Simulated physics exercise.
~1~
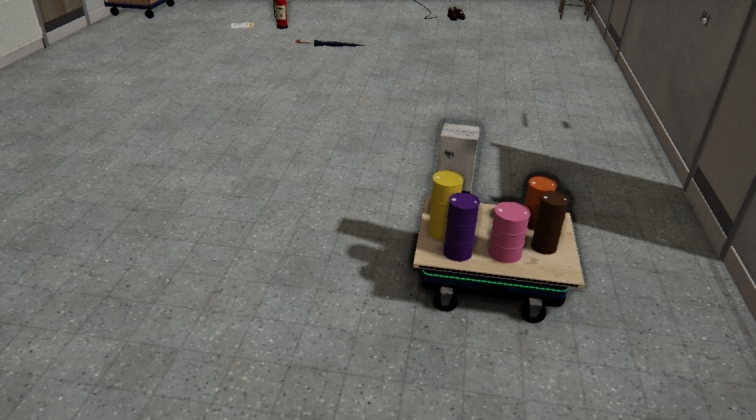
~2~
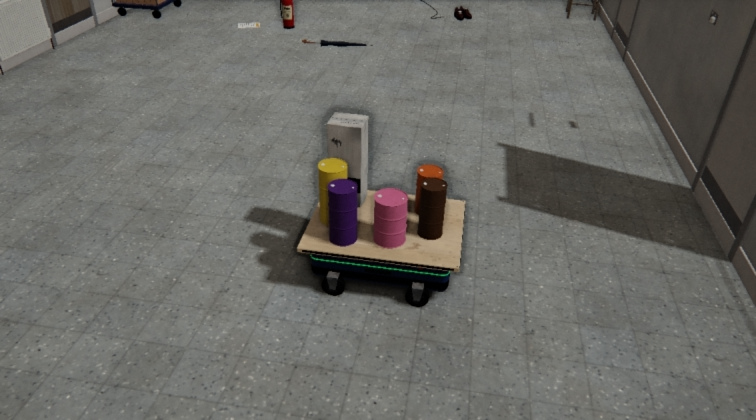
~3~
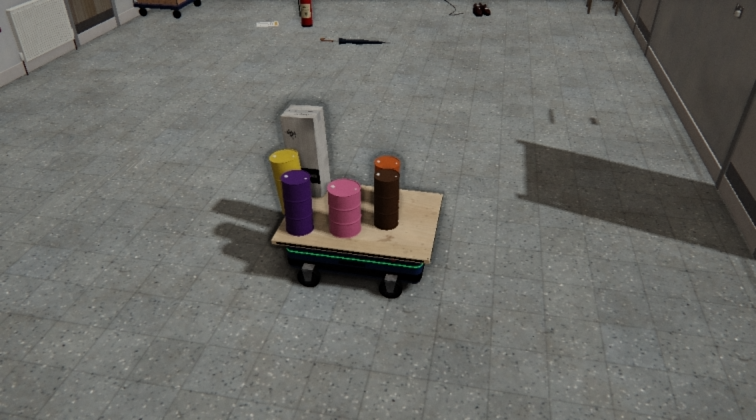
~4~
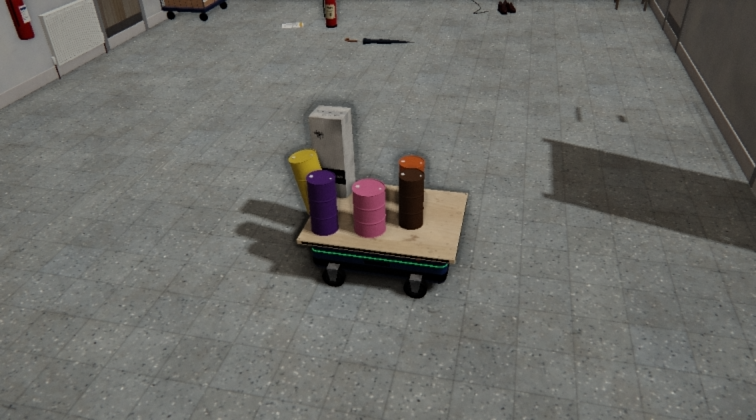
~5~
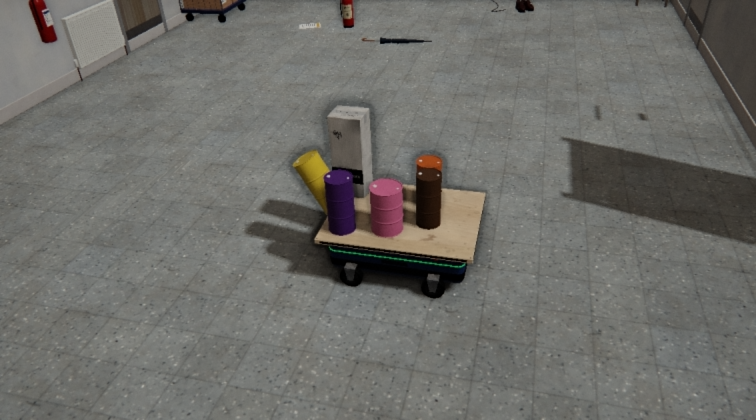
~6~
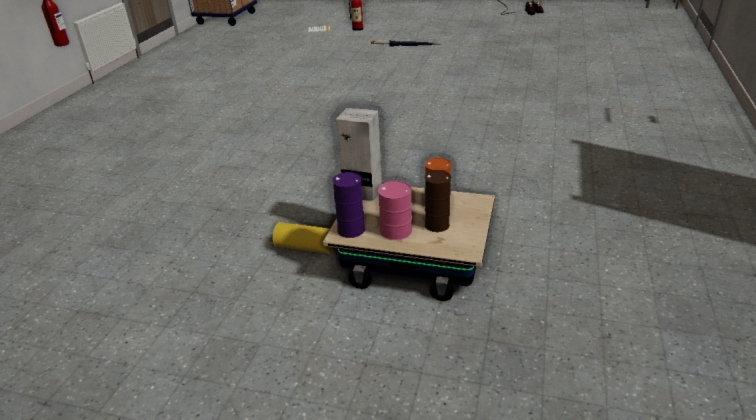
The footage shows a wheeled delivery cart carrying five coloured canisters and a tall white box leftward across a tiled floor before stopping; the yellow canister then leans left and falls off, ending on its side on the floor while the other items remain upright on the deck.
